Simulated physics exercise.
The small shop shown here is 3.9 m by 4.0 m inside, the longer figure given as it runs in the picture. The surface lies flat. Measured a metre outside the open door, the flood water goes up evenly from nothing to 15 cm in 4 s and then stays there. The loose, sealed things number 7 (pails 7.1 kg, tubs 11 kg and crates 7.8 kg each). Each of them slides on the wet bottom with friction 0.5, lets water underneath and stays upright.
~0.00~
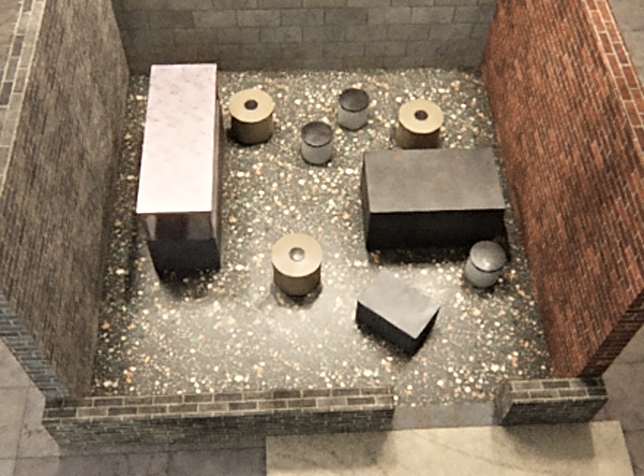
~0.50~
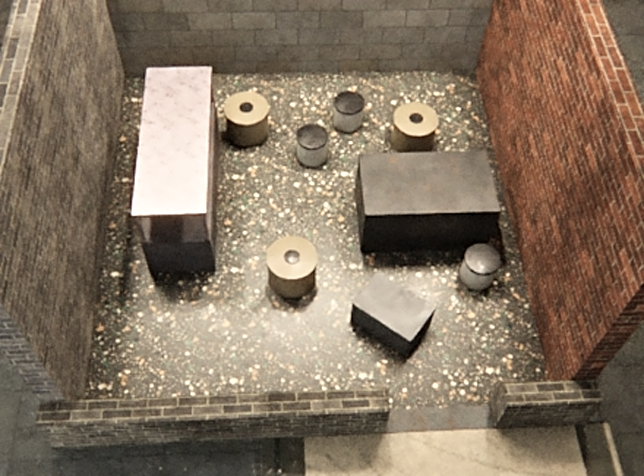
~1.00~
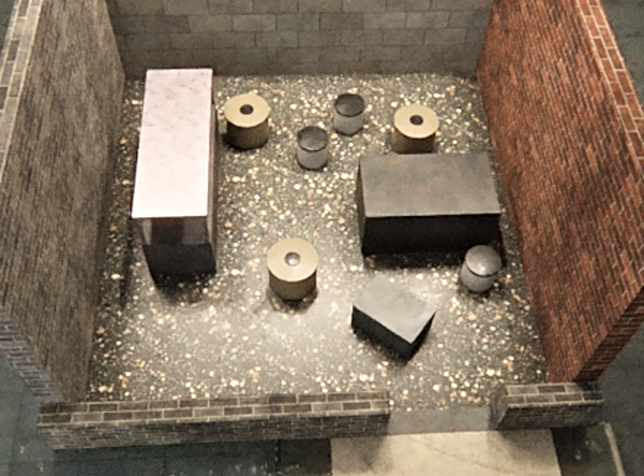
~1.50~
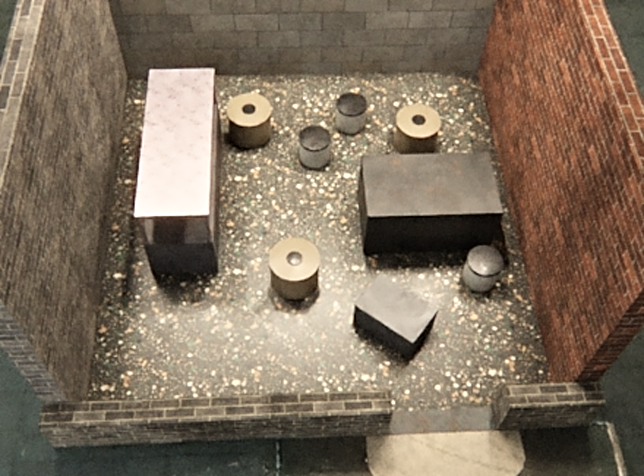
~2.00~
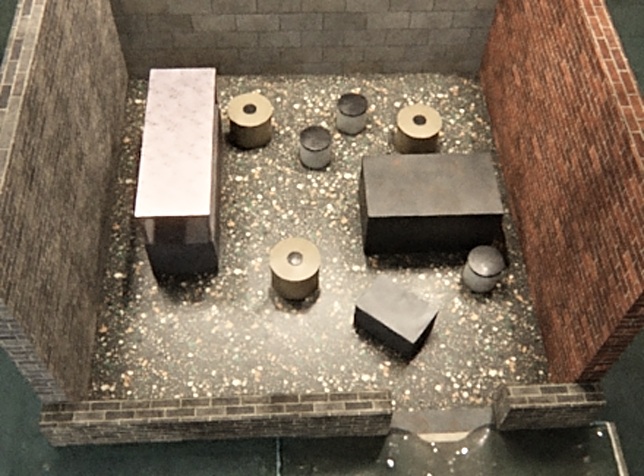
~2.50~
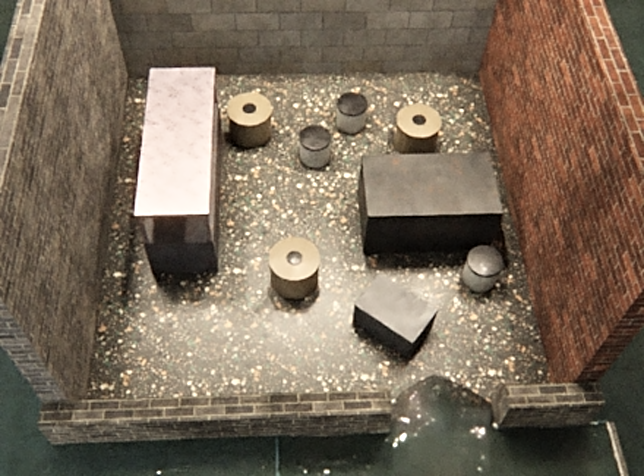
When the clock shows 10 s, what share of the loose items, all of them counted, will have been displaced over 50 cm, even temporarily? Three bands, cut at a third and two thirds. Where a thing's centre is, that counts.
Band: Under one third.
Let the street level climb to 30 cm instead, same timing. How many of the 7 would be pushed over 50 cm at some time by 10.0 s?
That would give 3.
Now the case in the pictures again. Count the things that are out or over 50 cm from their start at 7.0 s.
1.
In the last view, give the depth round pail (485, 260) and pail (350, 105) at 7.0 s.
About 9 and 0 cm.
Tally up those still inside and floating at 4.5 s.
The count is 0.
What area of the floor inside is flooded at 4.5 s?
About 3.0 m2.
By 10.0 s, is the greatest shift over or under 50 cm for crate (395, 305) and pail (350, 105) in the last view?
In that order: More, under.
After 3.5 s 0 of 7 are over 50 cm from their spots; 0 afloat.
After 4.5 s 0 of 7 are over 50 cm from their spots; 0 afloat.
After 7.0 s 1 of 7 are over 50 cm from their spots; 2 afloat.
After 10.0 s 1 of 7 are over 50 cm from their spots, and 1 have been at some point; 0 afloat.
